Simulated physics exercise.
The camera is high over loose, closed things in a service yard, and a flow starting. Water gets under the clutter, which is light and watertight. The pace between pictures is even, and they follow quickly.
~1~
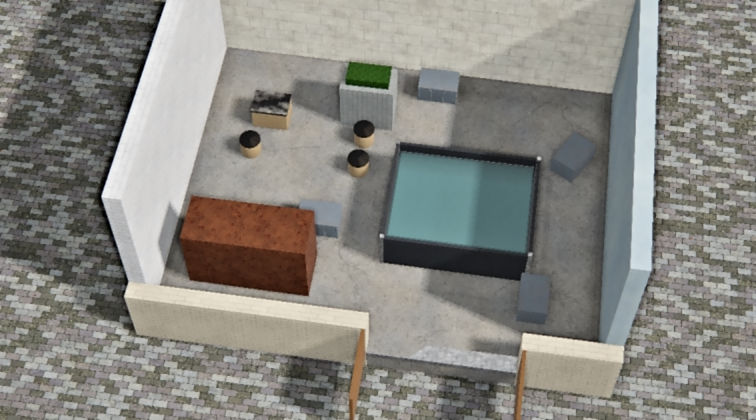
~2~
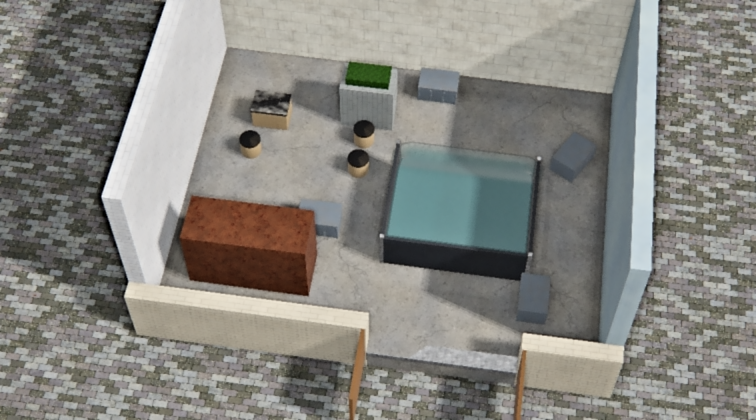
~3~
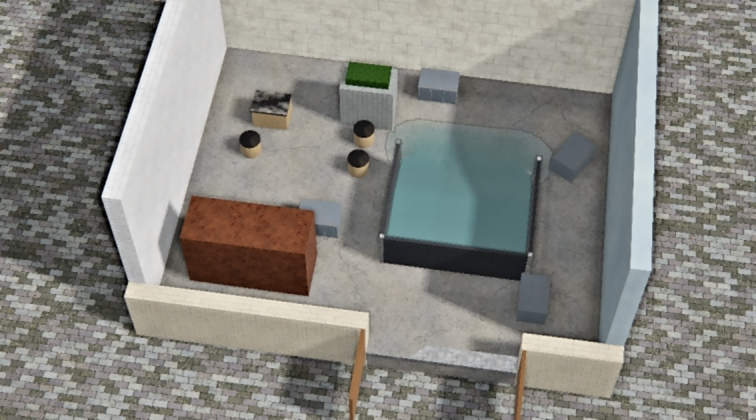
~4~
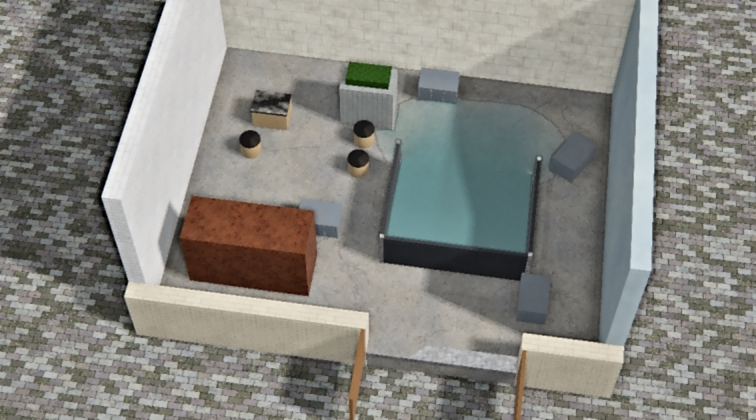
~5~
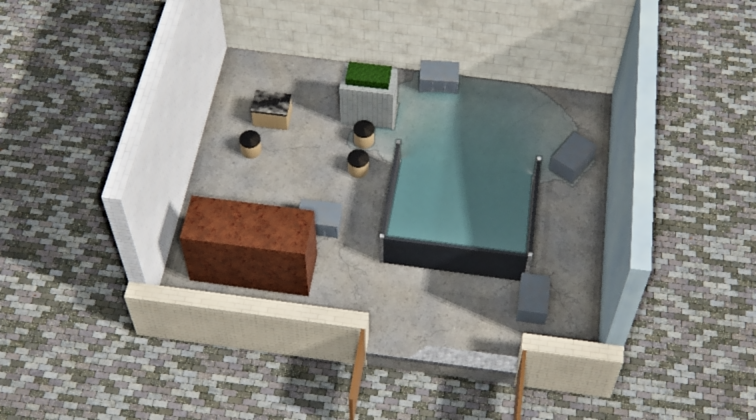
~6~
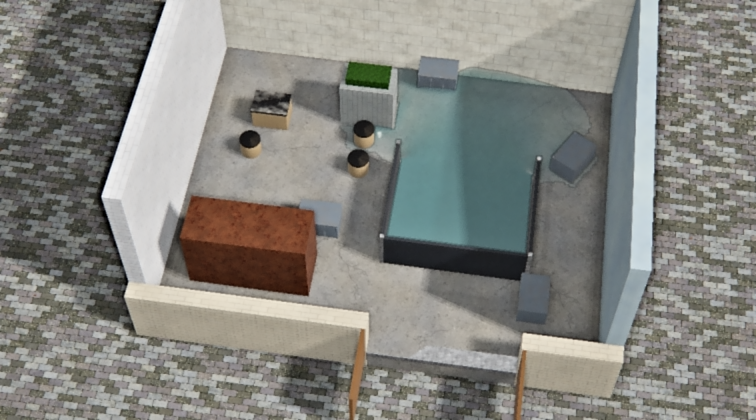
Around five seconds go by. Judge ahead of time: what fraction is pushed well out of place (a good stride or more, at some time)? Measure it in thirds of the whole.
The share is one to two thirds of the whole.
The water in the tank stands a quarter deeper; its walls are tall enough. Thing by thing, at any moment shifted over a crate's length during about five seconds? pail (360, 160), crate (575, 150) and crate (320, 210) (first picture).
Per item, in order: Missed the mark; cleared the mark; missed the mark.
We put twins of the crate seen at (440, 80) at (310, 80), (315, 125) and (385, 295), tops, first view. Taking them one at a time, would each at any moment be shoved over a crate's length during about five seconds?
The first travels far, the second sits tight and the third sits tight.
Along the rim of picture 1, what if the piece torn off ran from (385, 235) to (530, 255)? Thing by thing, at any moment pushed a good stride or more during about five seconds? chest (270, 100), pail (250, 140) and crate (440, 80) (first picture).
First stays short of it, second stays short of it, third stays short of it.
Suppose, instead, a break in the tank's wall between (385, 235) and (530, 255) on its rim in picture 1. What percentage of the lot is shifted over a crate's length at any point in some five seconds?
Some 20 per cent.
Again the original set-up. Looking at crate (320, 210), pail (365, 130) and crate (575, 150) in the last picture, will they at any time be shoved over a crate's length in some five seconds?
Note, listed order - never went far / never went far / moved a long way.
A moment on, 0 of 8 are well off their spots; 1 afloat.
Next, 1 of 8 are well off their spots; 1 afloat.
Later, 2 of 8 are well off their spots; 3 afloat.
In the end, 4 of 8 are well off their spots, and 4 have been at some point; 4 afloat.
